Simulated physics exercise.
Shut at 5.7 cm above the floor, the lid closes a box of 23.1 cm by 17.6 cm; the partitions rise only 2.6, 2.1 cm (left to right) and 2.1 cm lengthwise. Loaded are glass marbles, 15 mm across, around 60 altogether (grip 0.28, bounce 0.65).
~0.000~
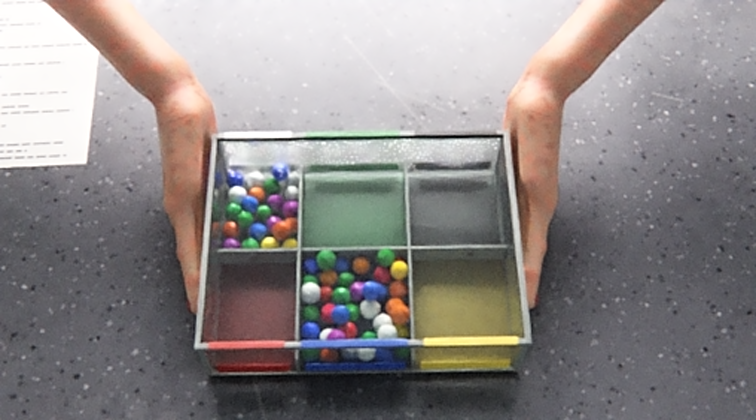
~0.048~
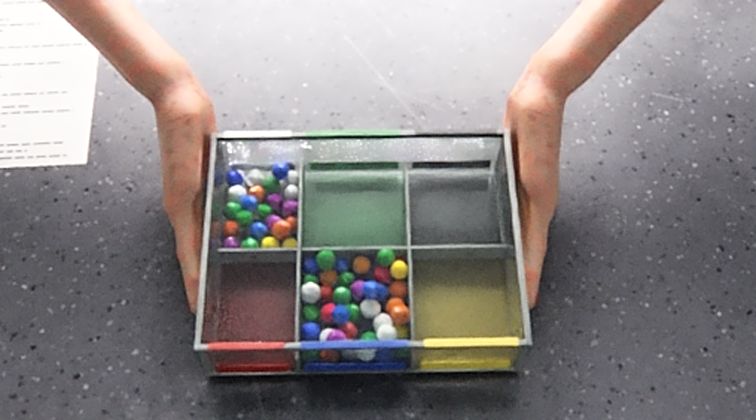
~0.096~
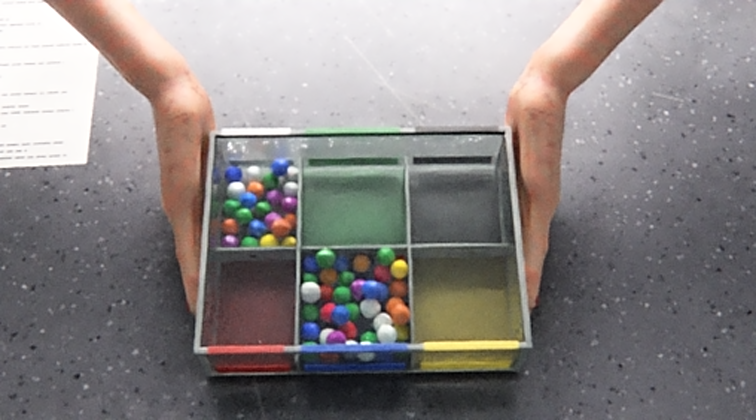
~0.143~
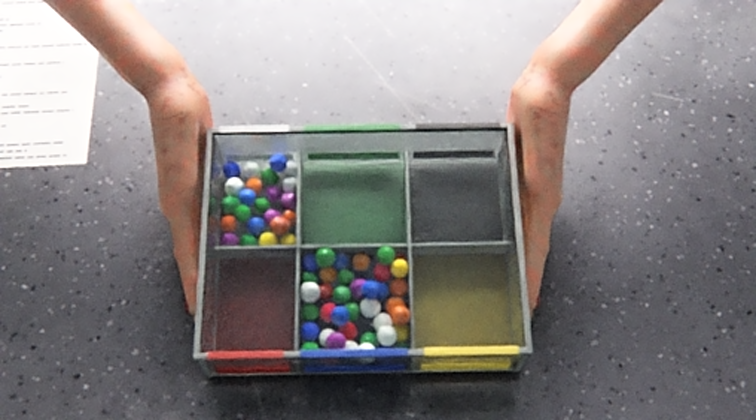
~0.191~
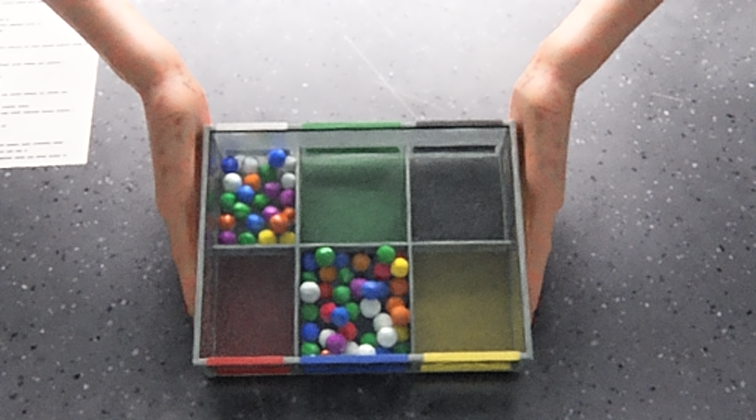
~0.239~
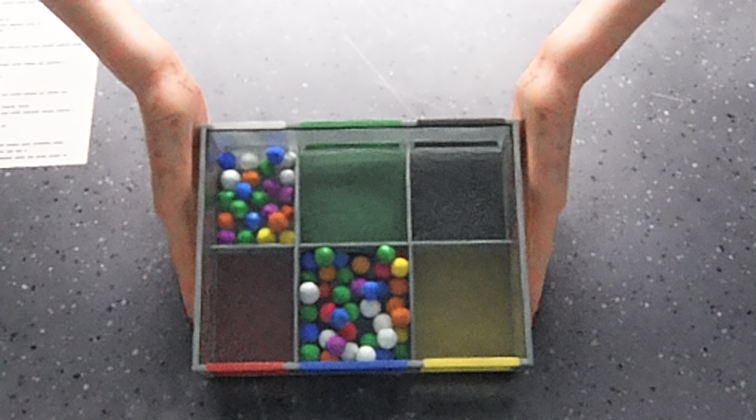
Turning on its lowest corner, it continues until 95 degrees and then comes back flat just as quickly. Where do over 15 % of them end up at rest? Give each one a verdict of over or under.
My prediction: Red compartment: Crosses the line; blue compartment: Crosses the line; green compartment: Stays behind the line; yellow compartment: Stays behind the line; white compartment: Stays behind the line; black compartment: Stays behind the line.
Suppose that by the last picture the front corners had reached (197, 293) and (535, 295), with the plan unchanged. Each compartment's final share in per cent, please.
Each compartment ends with, in per cent, red 0, blue 0, green 35, yellow 0, white 25 and black 35.
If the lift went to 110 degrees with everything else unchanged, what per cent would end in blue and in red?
Blue 55, red 35.
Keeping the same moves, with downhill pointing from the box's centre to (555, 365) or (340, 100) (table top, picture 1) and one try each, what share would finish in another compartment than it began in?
About 90 and 60 per cent.
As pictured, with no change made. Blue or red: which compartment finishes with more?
Answer: Blue.
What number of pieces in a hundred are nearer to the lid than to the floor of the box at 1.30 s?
Share: Approx. 20 %.
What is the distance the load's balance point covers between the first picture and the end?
Roughly 4.0 cm.
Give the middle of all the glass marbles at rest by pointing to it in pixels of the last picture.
I'd say roughly (324, 322).
After 1.30 s, tilt 95 degrees; red 5 %, blue 60 %, white 30 %.
After 2.01 s, tilt 43 degrees; red 35 %, blue 55 %, yellow 5 %, white 5 %.
Then, at 2.75 s, tilt 0 degrees; red 30 %, blue 55 %, yellow 5 %, white 5 %.
At rest (3.6 s), red 30 %, blue 55 %, green 0 %, yellow 5 %, white 5 %, black 0 %.
